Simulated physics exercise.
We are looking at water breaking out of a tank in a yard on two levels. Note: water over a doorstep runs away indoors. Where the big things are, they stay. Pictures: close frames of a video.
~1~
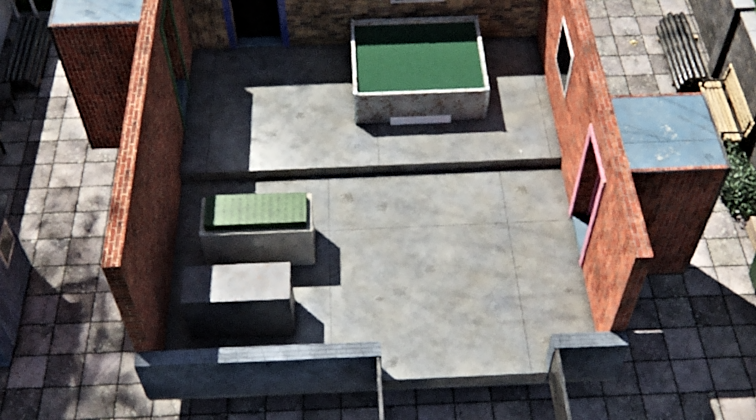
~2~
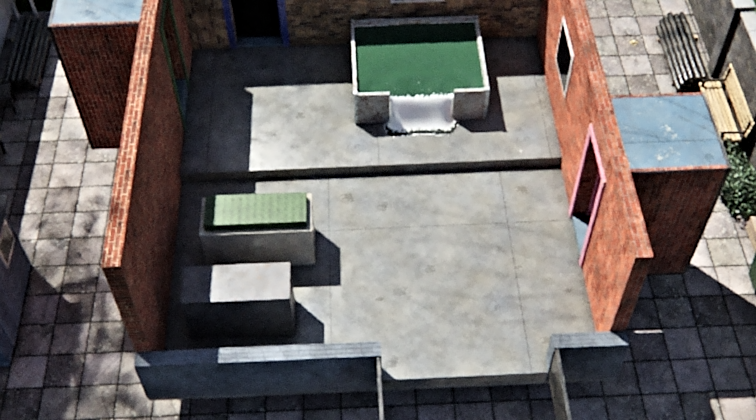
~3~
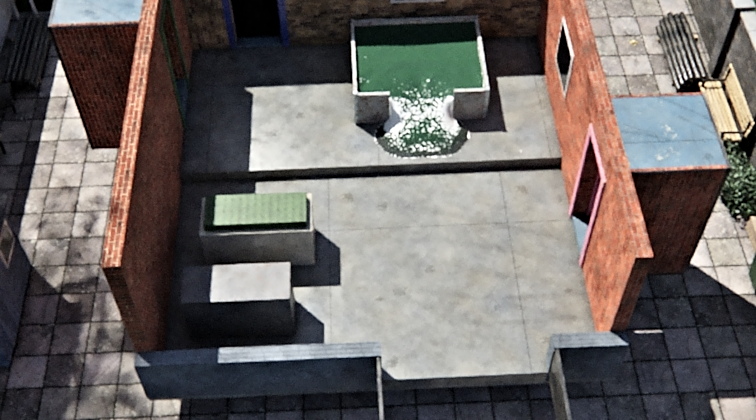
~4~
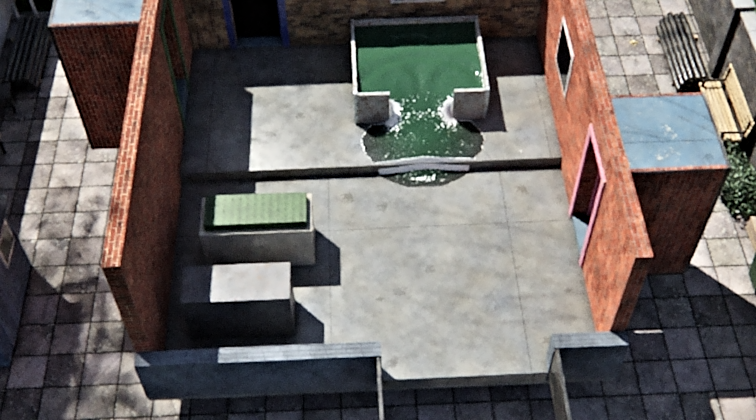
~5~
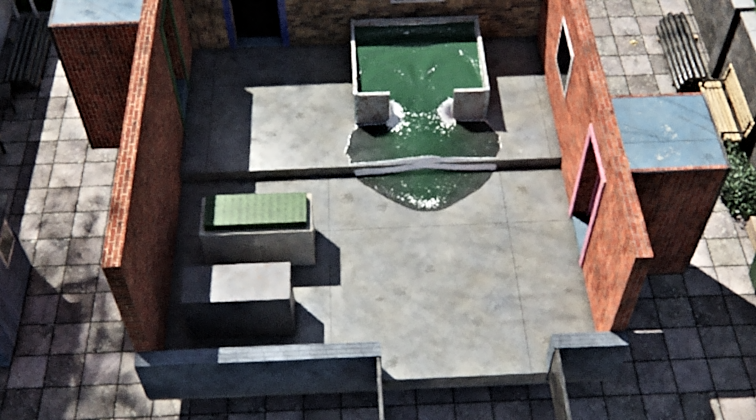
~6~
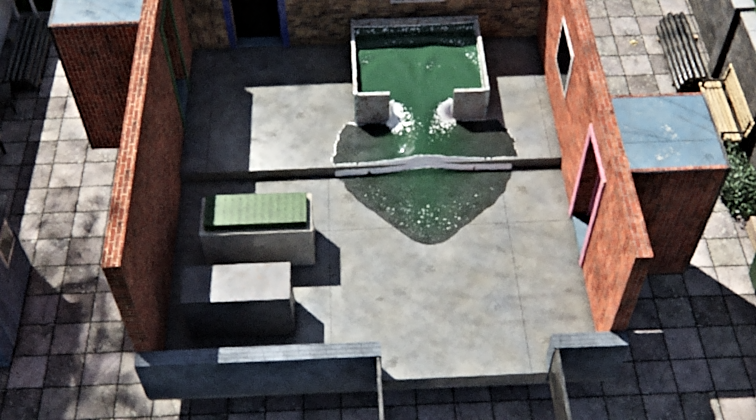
In a walled yard on two levels, a tank of still green water stands on the upper level, with low blocks below to the left. Water bursts white through a gap in its front, spreads across the upper paving, then pours over the step and fans out across the lower floor.
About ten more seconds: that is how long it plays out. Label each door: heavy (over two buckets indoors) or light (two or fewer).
Blue door - light; green door - light; pink door - light.
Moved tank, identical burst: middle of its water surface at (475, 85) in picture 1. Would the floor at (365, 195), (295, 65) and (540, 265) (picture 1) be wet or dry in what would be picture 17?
Result: Spared; spared; inundated.
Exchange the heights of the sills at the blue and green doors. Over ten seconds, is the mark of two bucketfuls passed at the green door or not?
The green one falls short.
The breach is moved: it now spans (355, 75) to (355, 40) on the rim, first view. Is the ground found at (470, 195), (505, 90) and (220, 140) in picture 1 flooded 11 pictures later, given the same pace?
Untouched, untouched, soaked.
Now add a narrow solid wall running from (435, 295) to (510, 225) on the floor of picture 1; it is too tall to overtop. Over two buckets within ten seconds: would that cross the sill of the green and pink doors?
Looking at each, the green remains below the mark and the pink gets past the mark.
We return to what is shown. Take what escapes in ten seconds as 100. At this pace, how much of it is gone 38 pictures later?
Note - share reached: 70 %.
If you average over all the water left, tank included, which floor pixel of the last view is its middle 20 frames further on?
Centre of the water: Near (411, 173).
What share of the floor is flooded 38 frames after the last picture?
Around 60 percent.
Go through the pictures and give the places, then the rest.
In the first picture, still water in the water tank at (418, 57).
In the second picture, the front is at (389, 130), out from the gap at (421, 109).
In the third picture, water pours out at (421, 111) and has run to (391, 150).
In the fourth picture, the front is at (410, 183), out from the gap at (421, 111).
In the fifth picture, water pours out at (421, 111) and has run to (440, 206).
In the sixth picture, the front is at (422, 239), out from the gap at (421, 111).
A moment on, water covers 35 % of the floor; the blue door not reached, the green door not reached, the pink door not reached.
Next, water covers 50 % of the floor; the blue door not reached, the green door not reached, the pink door wet at the sill, nothing in.
Then, water covers 55 % of the floor; the blue door not reached, the green door not reached, the pink door under two buckets in.
Later, water covers 60 % of the floor; the blue door not reached, the green door not reached, the pink door under two buckets in.
In the end, water covers 65 % of the floor; the blue door not reached, the green door not reached, the pink door under two buckets in.
